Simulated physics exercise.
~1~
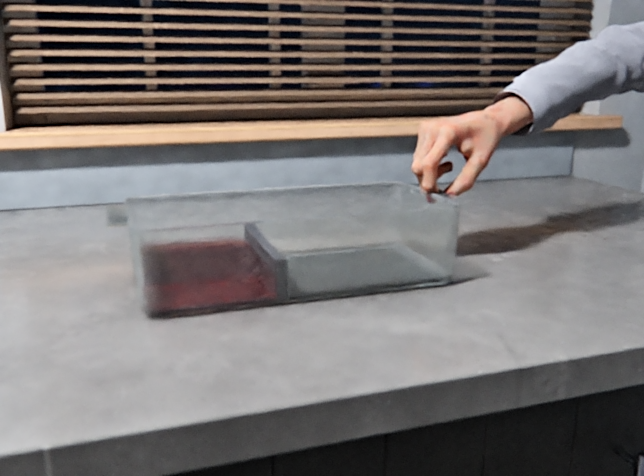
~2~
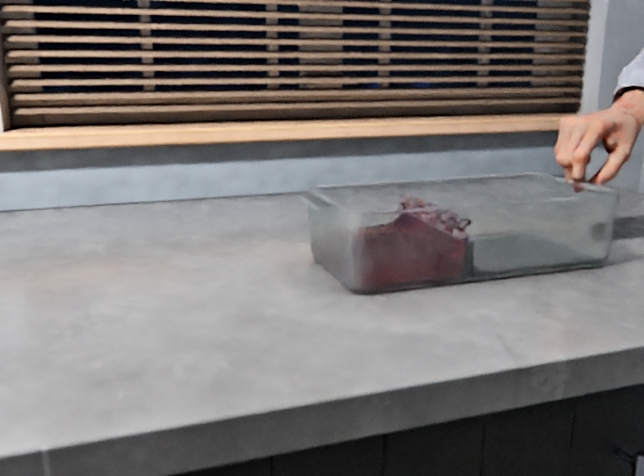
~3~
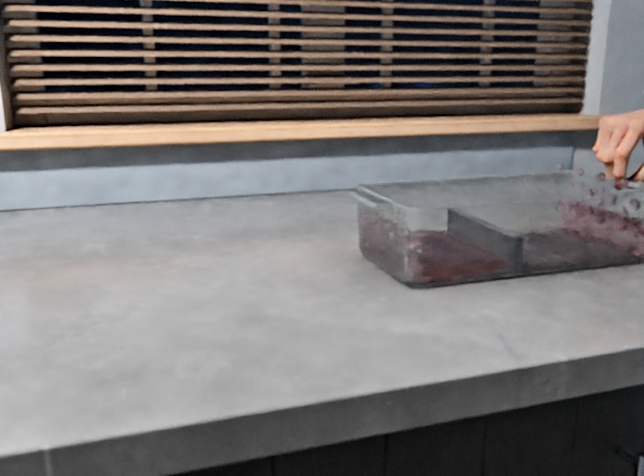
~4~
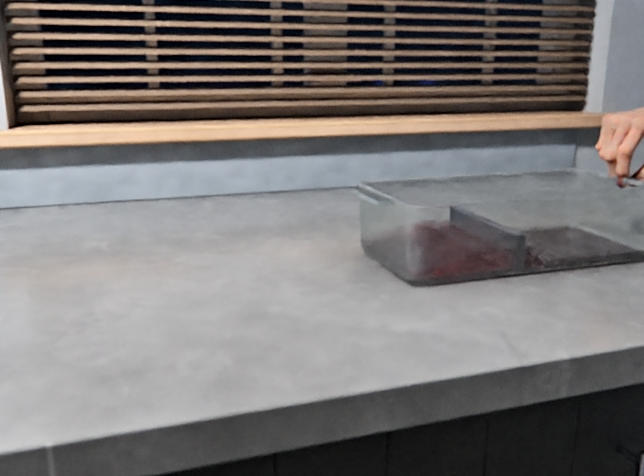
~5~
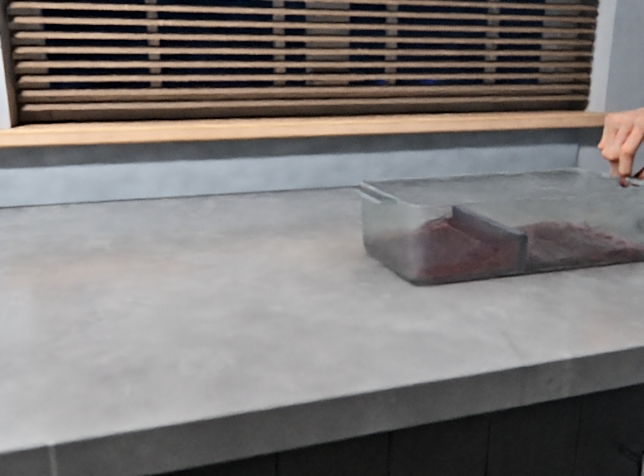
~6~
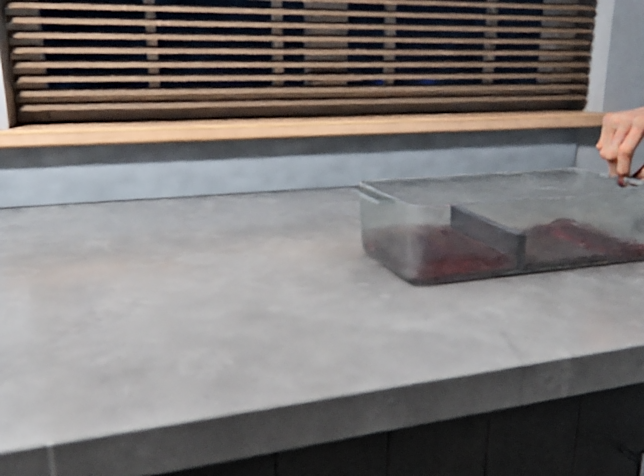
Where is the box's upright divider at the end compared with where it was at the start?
It ends up well to the right along the counter from where it began, still standing upright inside the glass box.
